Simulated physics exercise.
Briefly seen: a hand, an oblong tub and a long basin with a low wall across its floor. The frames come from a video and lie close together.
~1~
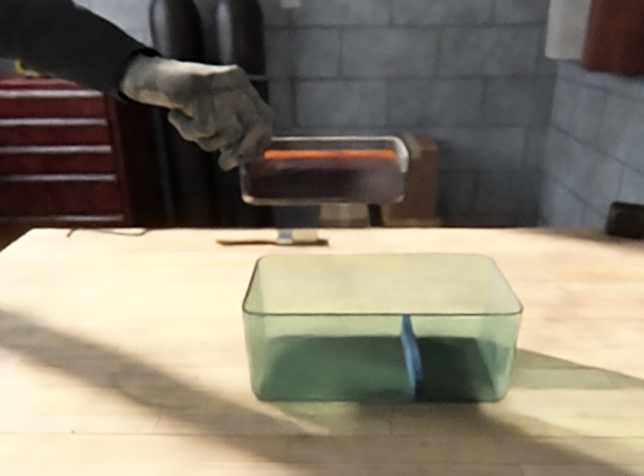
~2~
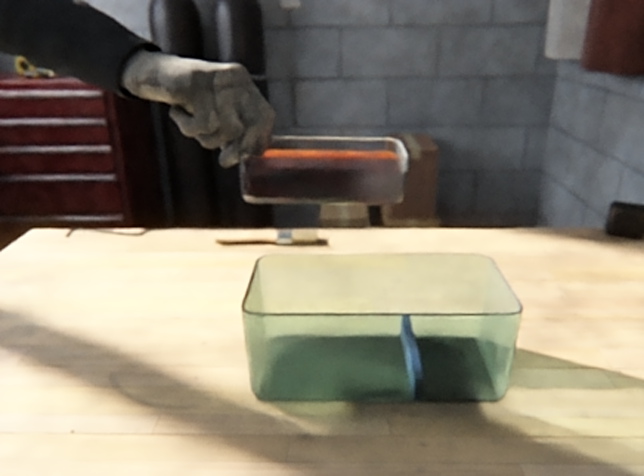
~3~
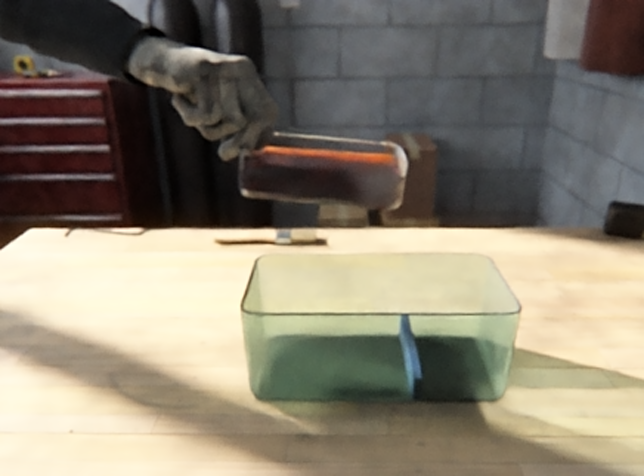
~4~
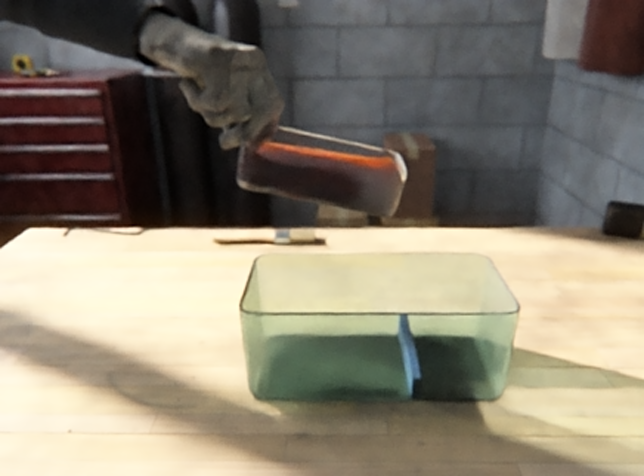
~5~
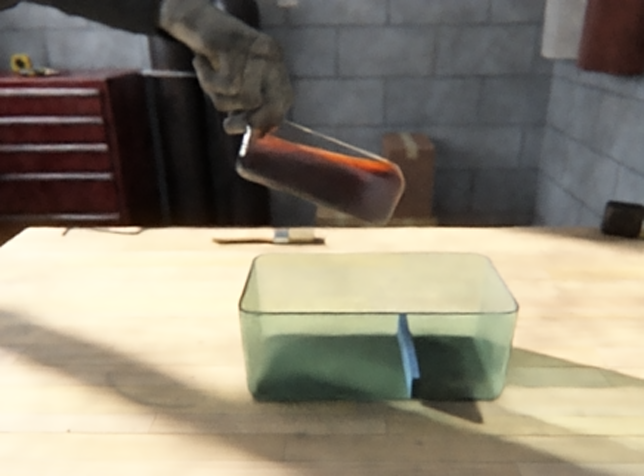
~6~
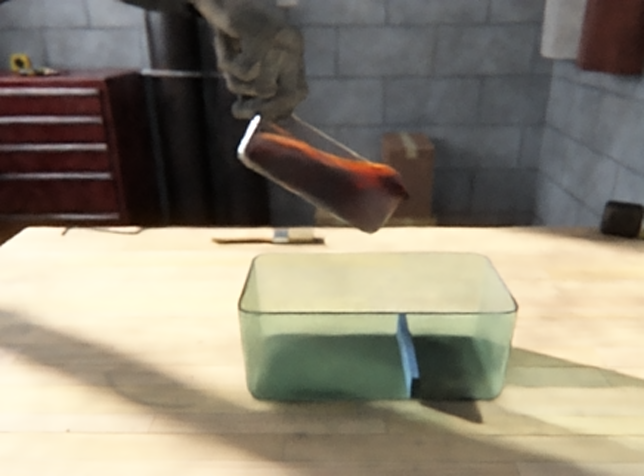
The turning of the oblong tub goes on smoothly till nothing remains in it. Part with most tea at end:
It is the part on the right.
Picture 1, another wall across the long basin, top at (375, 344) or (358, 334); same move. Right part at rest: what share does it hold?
Note: Roughly 75 % in case one, 85 % in case two.
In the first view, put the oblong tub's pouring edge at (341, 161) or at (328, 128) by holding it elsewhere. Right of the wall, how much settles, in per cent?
Roughly 15 percent on the first try and 15 percent on the second.
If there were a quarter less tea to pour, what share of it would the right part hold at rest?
Roughly 65 in a hundred.
A moment on, the tilt is 92° and 7 per cent is still to pour, 1 is left of the wall and 57 right of it.
Next, the tilt is 99° and 2 per cent is still to pour, 18 is left of the wall and 63 right of it.
Then the tilt is 99° and 0 per cent is still to pour, 29 is left of the wall and 66 right of it.
Later the tilt is 99° and 0 per cent is still to pour, 36 is left of the wall and 60 right of it.
At rest 36 per cent lies left of the wall, 60 right of it and 4 outside.
